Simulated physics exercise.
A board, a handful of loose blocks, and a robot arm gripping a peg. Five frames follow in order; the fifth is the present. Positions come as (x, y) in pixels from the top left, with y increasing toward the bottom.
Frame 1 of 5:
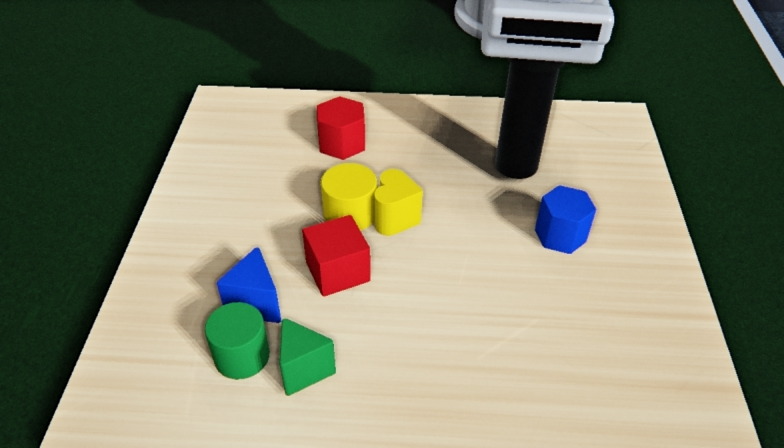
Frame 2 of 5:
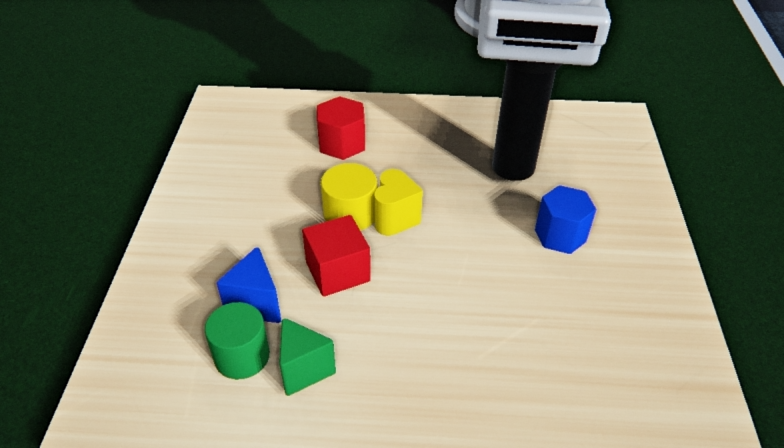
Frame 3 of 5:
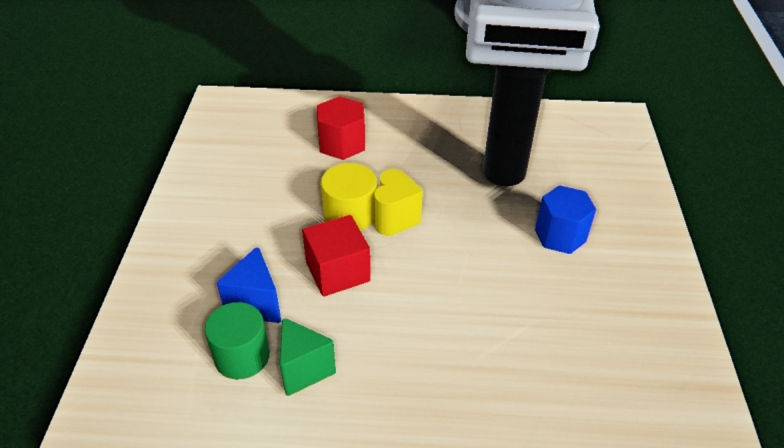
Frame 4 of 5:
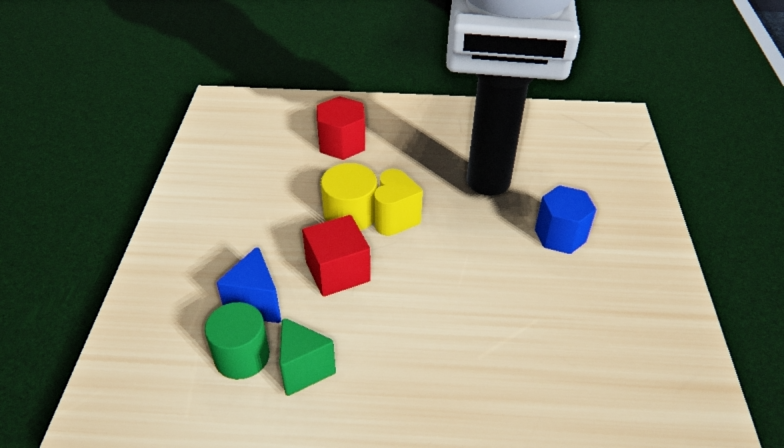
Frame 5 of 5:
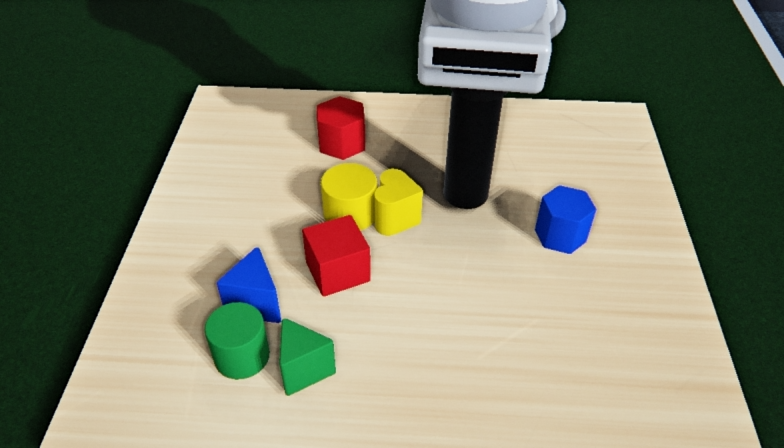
At first, a robot arm holds a dark peg upright near the back of a wooden board, between scattered red, yellow, green and blue blocks and a lone blue one on the right. The peg edges left, then moves further left and slightly forward toward the yellow blocks, while every block stays still.
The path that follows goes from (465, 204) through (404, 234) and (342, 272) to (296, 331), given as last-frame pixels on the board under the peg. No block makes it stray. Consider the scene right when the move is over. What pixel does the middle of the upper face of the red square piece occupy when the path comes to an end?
It will end up at (234, 296).
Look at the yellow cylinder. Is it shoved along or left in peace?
By the time the path is finished, it has moved at least a centimetre.
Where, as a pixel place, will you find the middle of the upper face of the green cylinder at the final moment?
Most likely (213, 343).
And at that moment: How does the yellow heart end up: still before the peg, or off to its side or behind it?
Slid off.
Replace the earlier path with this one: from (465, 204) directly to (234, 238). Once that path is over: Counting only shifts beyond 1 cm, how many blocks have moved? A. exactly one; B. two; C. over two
My answer is option B.
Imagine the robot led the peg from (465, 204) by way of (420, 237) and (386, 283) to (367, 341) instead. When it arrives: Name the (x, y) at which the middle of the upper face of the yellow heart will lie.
The point I'd pick in the picture is (367, 205).
What follows on the original path. One third of the way, peg (404, 224); yellow cylinder (327, 176); yellow heart (360, 197), turned 30° clockwise.
Two thirds of the way, peg (341, 262); blue three-sided block (243, 274); red square piece (293, 262), turned 15° anticlockwise; yellow cylinder (322, 174); yellow heart (323, 206), turned 80° clockwise.
At the end, peg (294, 321); green cylinder (213, 343); blue three-sided block (191, 281), turned 35° clockwise; red square piece (234, 296), turned 35° clockwise; yellow cylinder (322, 174); yellow heart (323, 206), turned 80° clockwise.
